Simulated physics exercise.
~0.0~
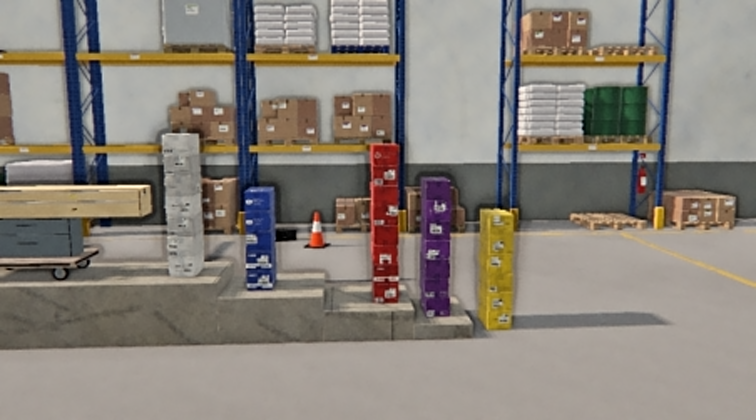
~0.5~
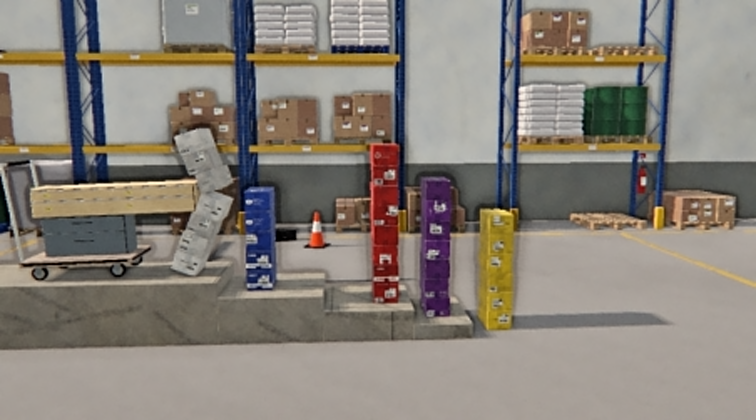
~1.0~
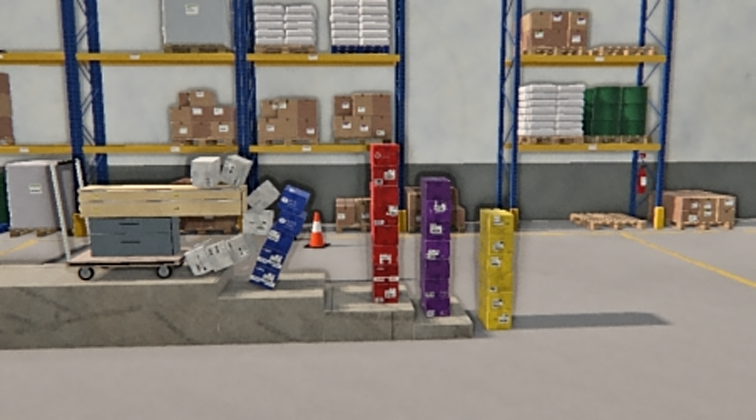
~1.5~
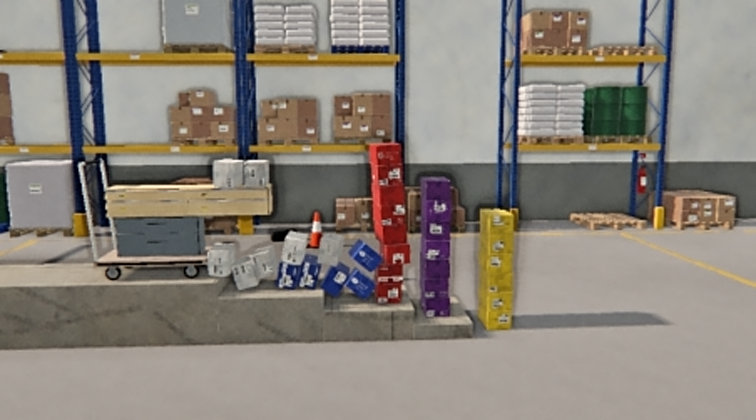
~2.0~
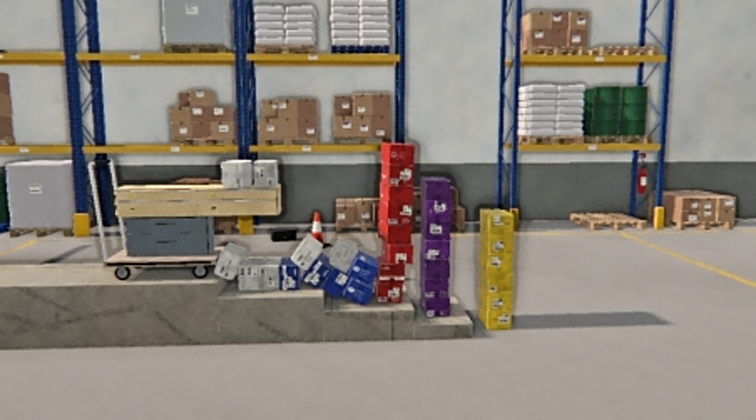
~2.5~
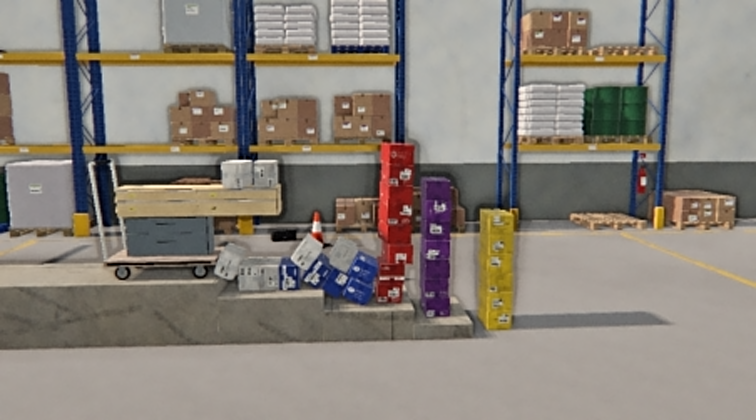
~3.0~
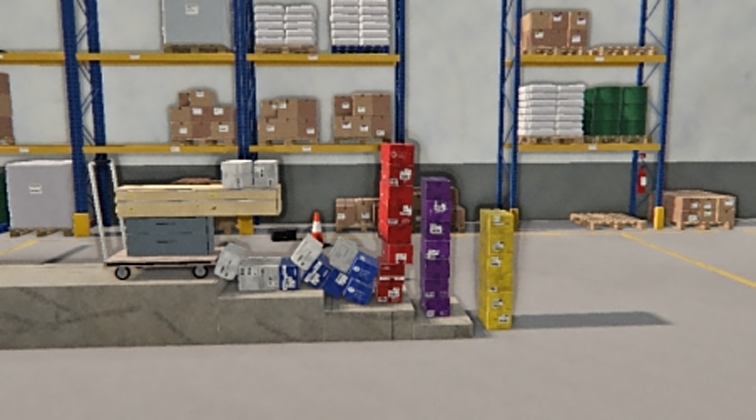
A loaded trolley rolls right, toppling the pale and blue stacks, while the red stays standing.
